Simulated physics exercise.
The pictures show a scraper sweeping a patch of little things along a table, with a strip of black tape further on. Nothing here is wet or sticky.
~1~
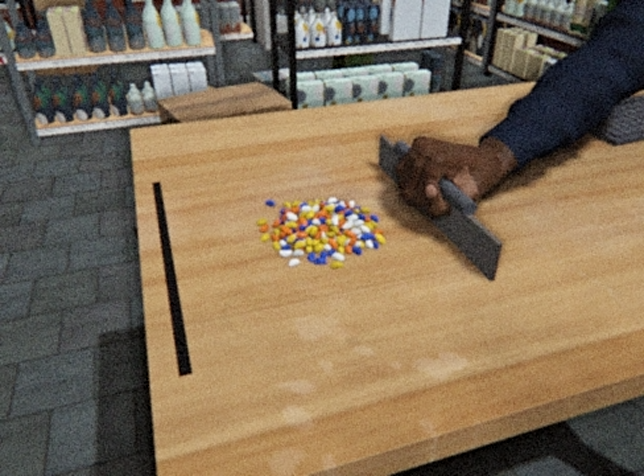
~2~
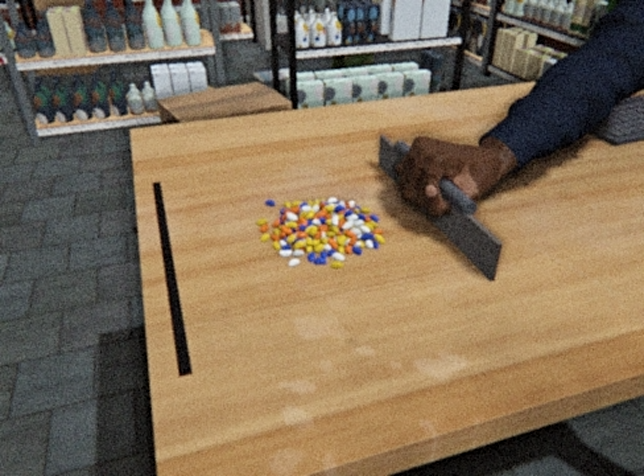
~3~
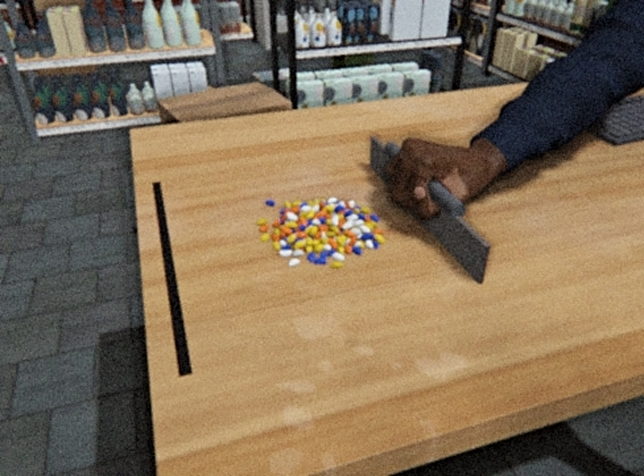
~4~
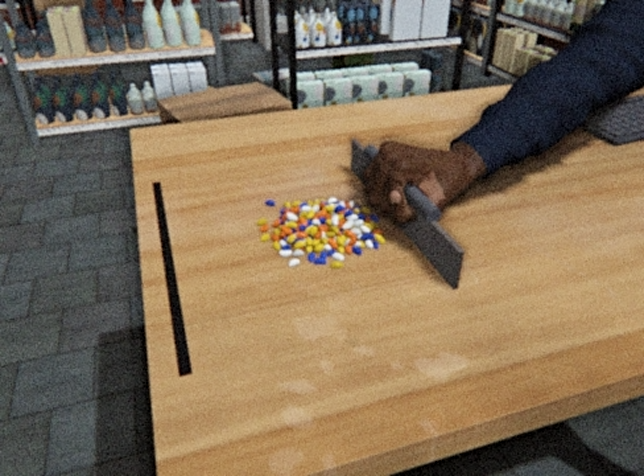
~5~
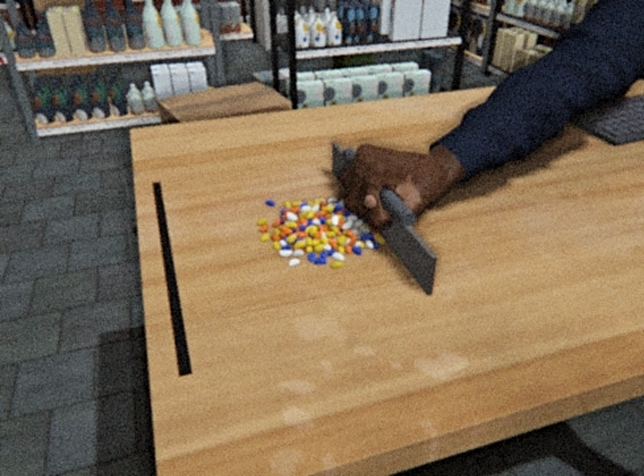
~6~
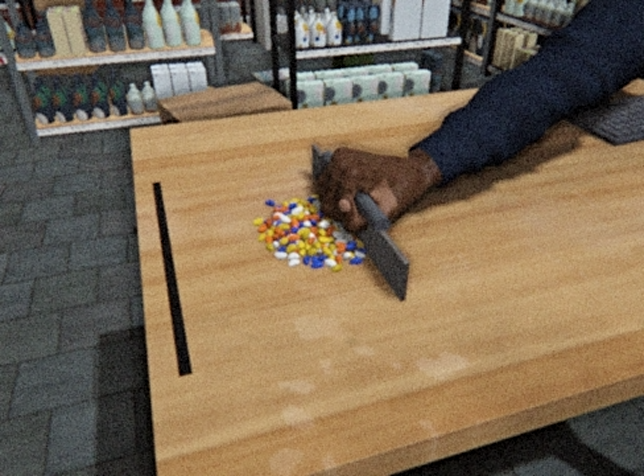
A hand gripping a flat scraper rested on a wooden table, then slid it left into a heap of colourful jelly beans and pushed most of them slightly left, with a black tape strip beyond them.
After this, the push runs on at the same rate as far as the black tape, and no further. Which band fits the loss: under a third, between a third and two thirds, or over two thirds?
The floor gets over two thirds.
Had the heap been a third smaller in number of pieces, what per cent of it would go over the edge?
Near 70 %.
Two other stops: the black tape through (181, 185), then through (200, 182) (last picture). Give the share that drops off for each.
First some 30, then 10 per cent.
Shortly afterwards, scraper still moving, near (255, 208); heap all on the table, its front near (180, 255).
Next, scraper stopped at the black tape; heap near two thirds over the edge.
Some moments later, scraper stopped at the black tape; heap the bulk over the edge.
In the end, scraper stopped at the black tape; heap the bulk over the edge.
